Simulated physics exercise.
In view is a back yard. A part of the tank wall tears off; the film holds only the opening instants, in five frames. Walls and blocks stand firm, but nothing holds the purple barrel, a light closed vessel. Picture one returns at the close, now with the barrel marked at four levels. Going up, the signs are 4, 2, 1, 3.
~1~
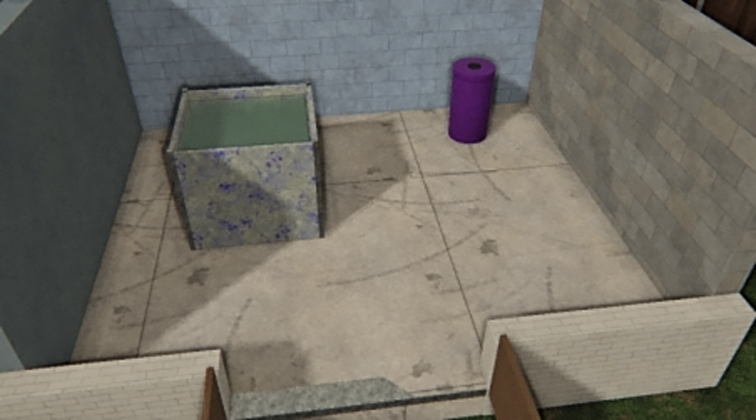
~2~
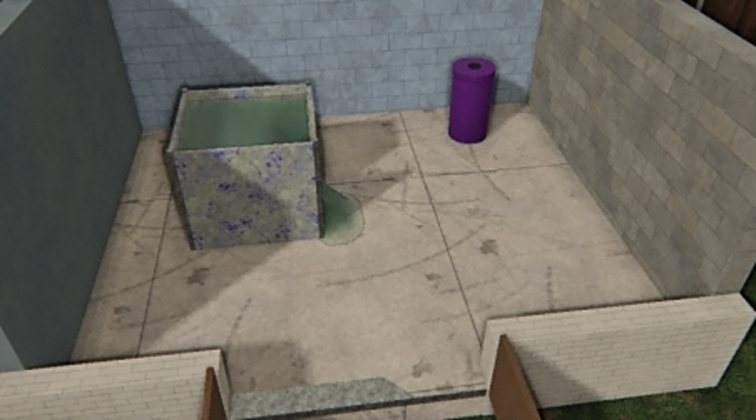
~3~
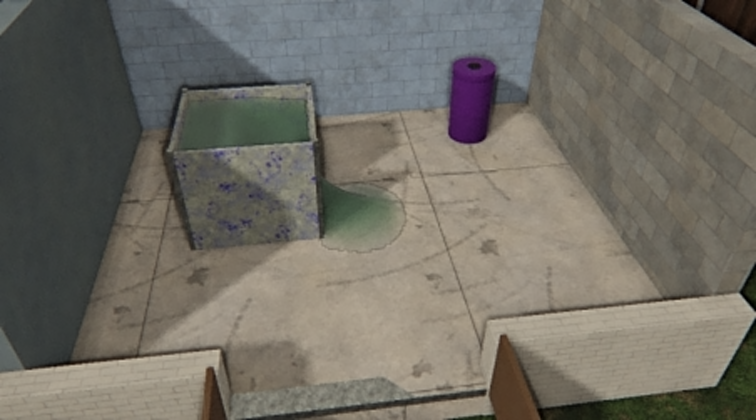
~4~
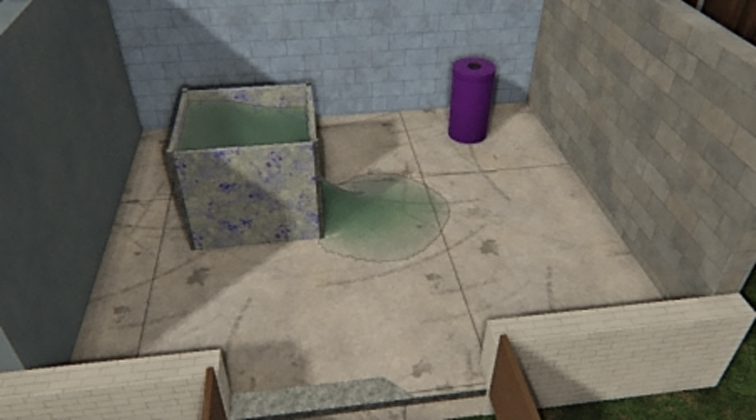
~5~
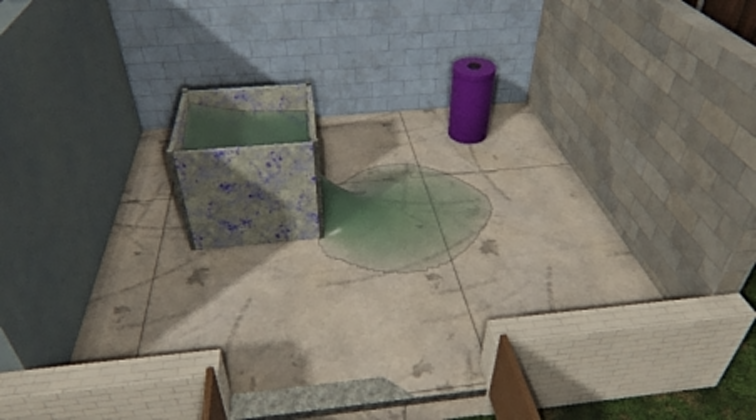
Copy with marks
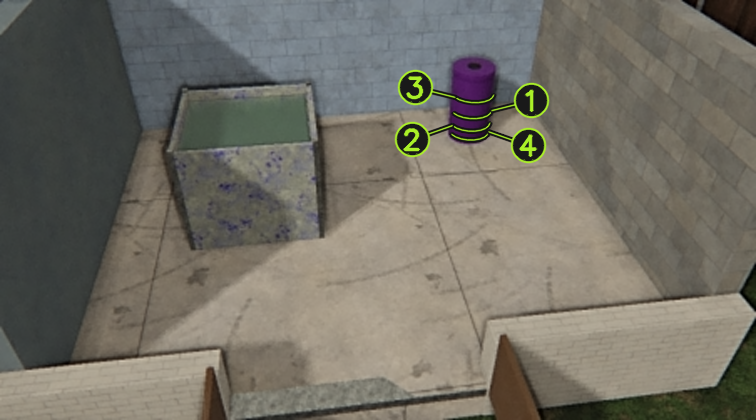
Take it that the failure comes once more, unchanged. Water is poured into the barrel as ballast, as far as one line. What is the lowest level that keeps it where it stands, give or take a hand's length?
The limit is 2.
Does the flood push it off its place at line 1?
No.
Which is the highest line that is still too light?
It is 4.
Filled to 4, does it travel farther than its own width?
Yes.
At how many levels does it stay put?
Three of them.
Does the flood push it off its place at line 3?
No, not at all.
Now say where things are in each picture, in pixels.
Lid of the purple barrel at (475, 66); tank full, its middle at (247, 122); open gate at (357, 339), in the first frame.
In the second frame, 2 % of the ground under water, its edge towards the barrel at (351, 202).
In the third frame, 4 % of the ground under water, its edge towards the barrel at (389, 196).
In the fourth frame, 7 % of the ground under water, its edge towards the barrel at (401, 179).
Lid of the purple barrel at (475, 66); 12 % of the ground under water, its edge towards the barrel at (443, 175), in the fifth frame.
In lime, 1 at (476, 118); 2 at (474, 131); 3 at (478, 102); 4 at (473, 140); from the bottom up 4, 2, 1, 3.
With 1, it does not move.
With 2, it does not move.
With 3, it does not move.
With 4, it is pushed about 3 times its own width away.
